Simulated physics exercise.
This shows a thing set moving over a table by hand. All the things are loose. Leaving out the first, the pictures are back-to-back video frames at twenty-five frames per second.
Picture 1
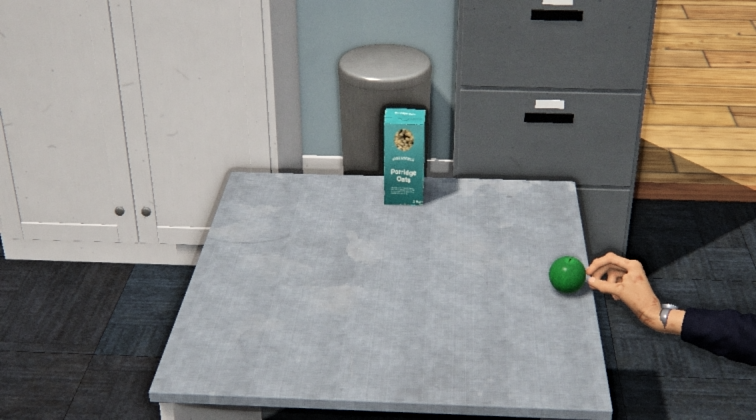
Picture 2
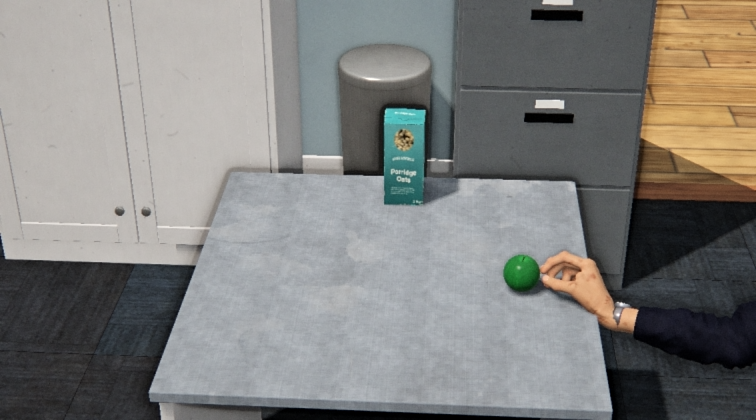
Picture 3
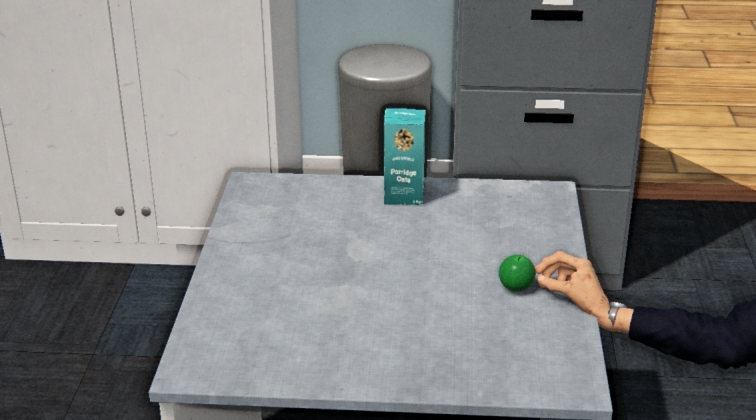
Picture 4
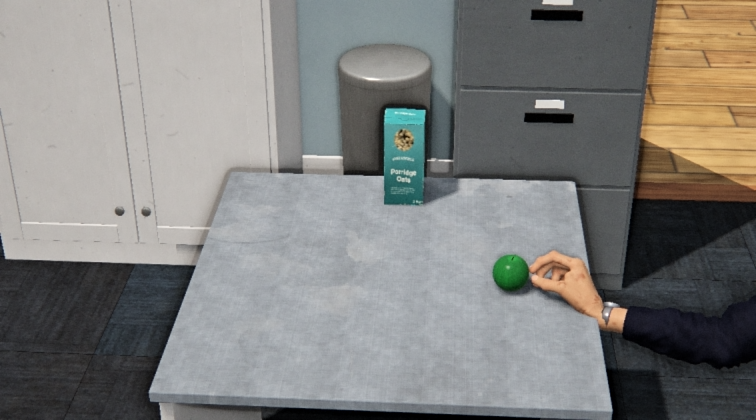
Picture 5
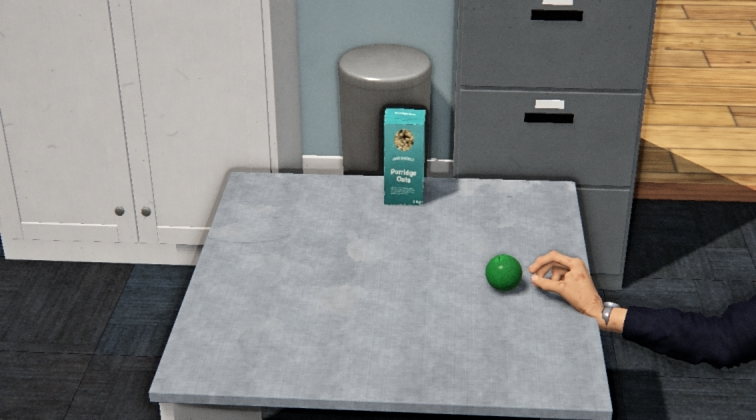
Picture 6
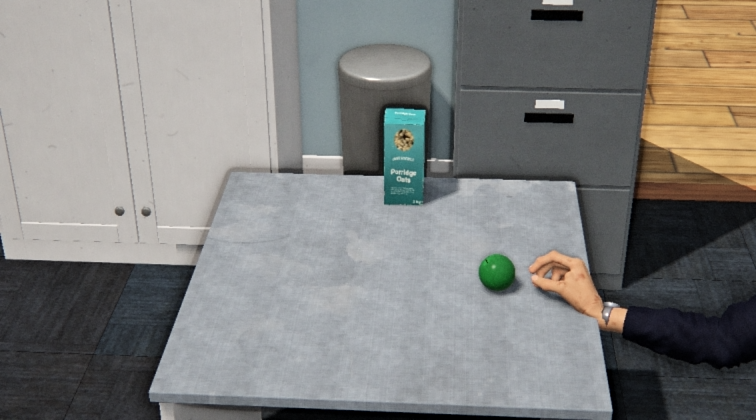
A green apple near the right edge of a grey tabletop is pushed left by the fingertips of a hand reaching in from the right, in a dark sleeve and wristwatch. The hand then stays back while the apple rolls slowly on, a little farther left, and a teal oats box stands still at the back. The unmoving camera looks down on the room's white cupboard, metal bin and grey drawers.
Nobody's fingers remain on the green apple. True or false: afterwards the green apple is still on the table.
True.
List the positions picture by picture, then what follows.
The first frame shows under the hand; green apple (568, 275).
The second frame shows under the hand; green apple (522, 273).
The third frame shows under the hand; green apple (517, 273).
The fourth frame shows green apple (511, 273).
The fifth frame shows green apple (504, 273).
The sixth frame shows green apple (497, 273) shifted a little.
Then, 0.10 s on from there, green apple shifted about its own width near (481, 272).
Then, 0.30 s on from there, green apple shifted about its own width near (453, 271).
Then, 0.60 s on from there, green apple shifted well along near (421, 270).
Then, 0.90 s on from there, green apple shifted well along near (401, 270).
In the end, moved from the start, green apple. At the end, from the last picture's camera, green apple near (394, 269).
